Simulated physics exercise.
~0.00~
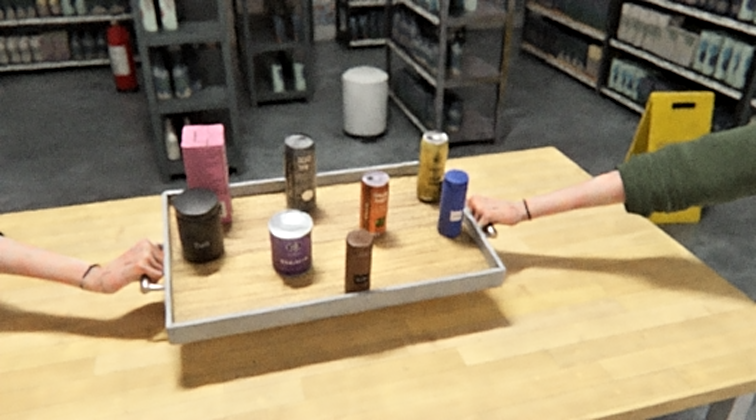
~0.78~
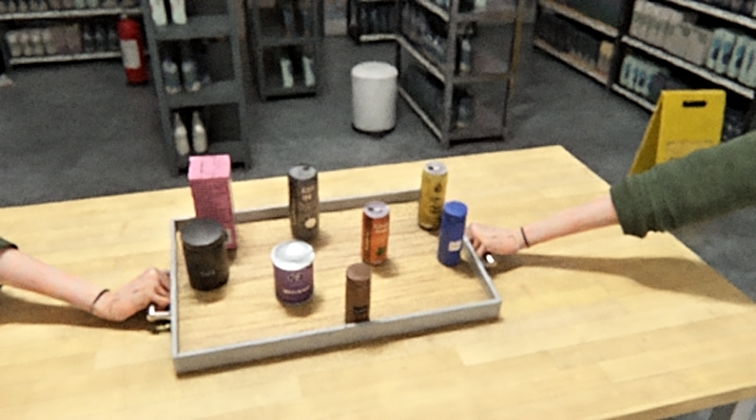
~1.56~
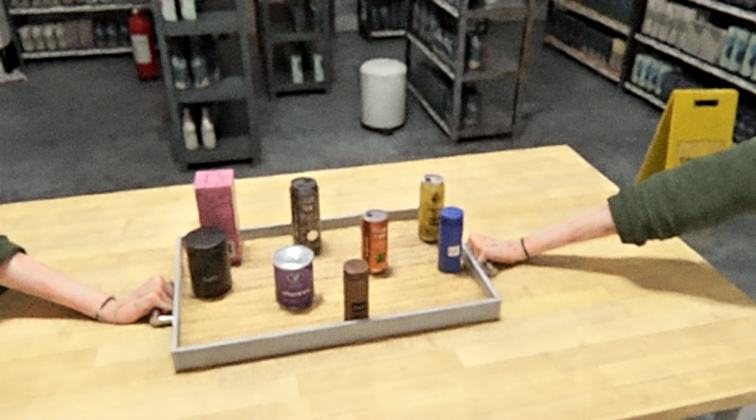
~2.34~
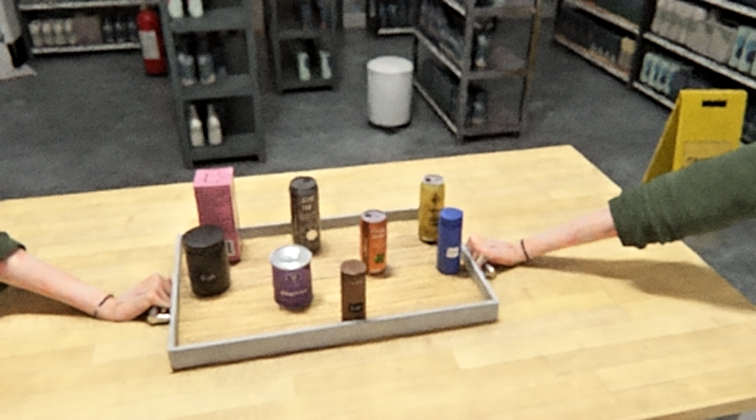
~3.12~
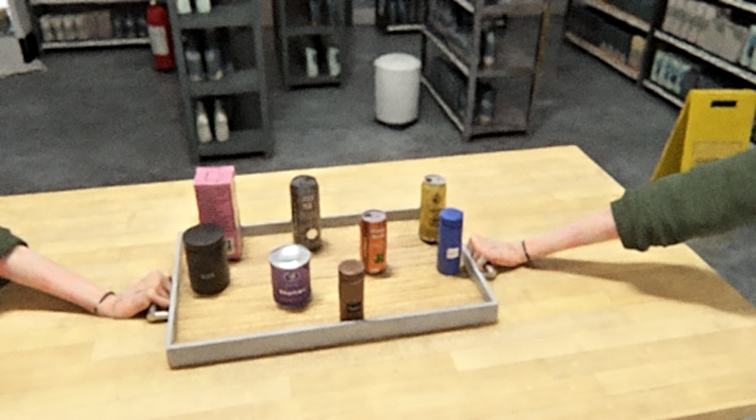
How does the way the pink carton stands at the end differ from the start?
At the start the pink carton is leaning with the tilted tray, but at the end it stands upright.
